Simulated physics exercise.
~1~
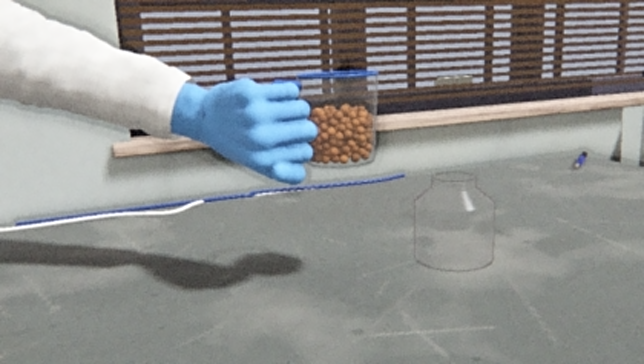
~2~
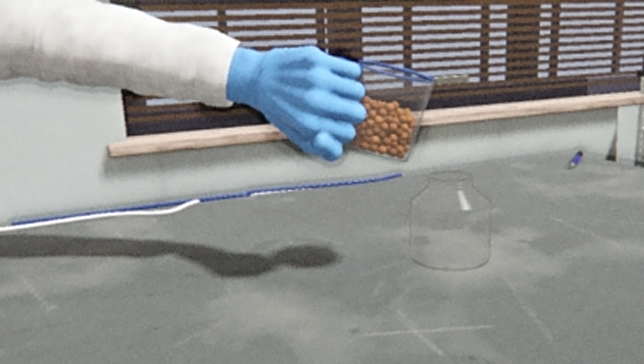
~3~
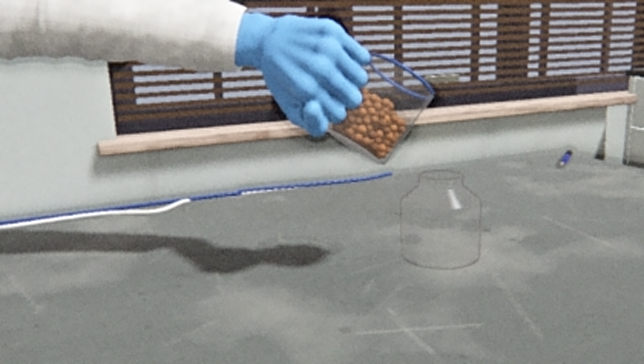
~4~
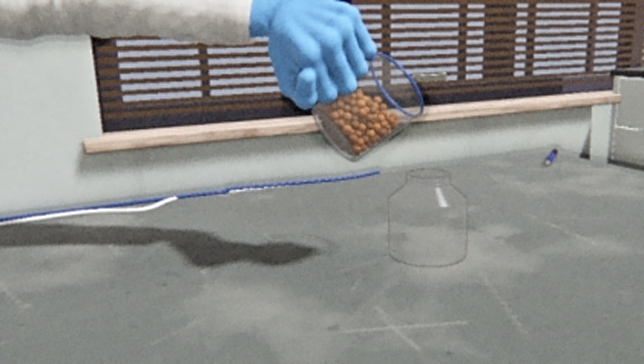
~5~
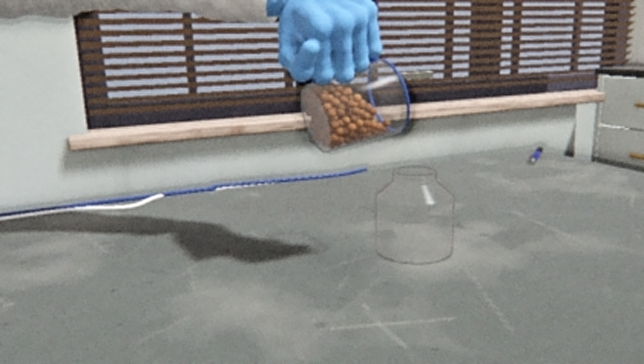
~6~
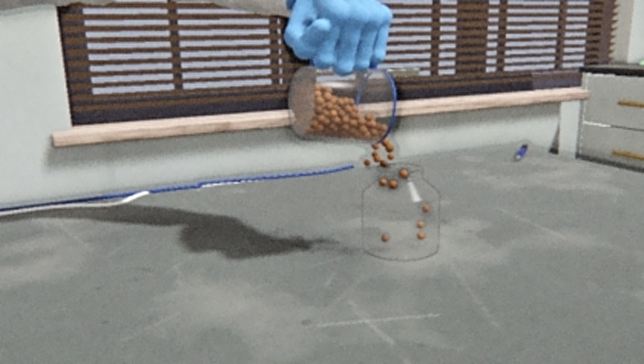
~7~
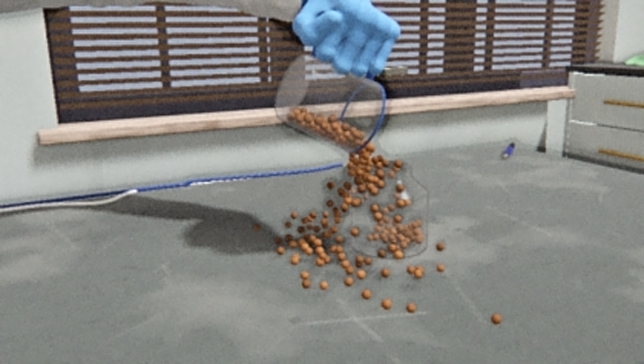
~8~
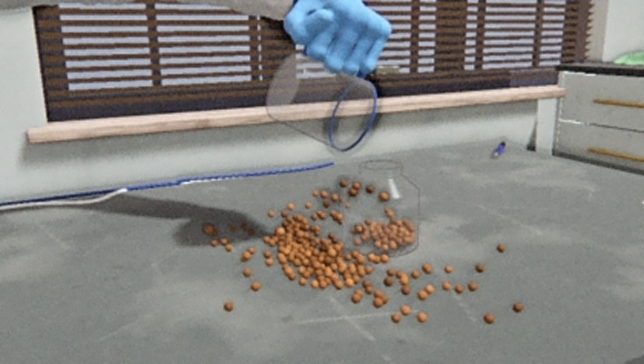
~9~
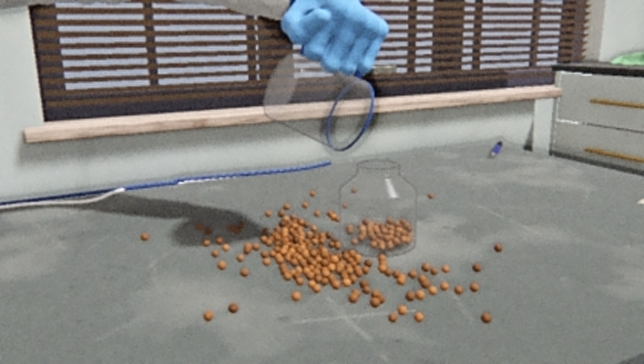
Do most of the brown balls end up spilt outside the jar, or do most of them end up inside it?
Most of them end up spilt on the grey surface outside the jar. Only a smaller part settles inside it, and the cup is left practically empty.
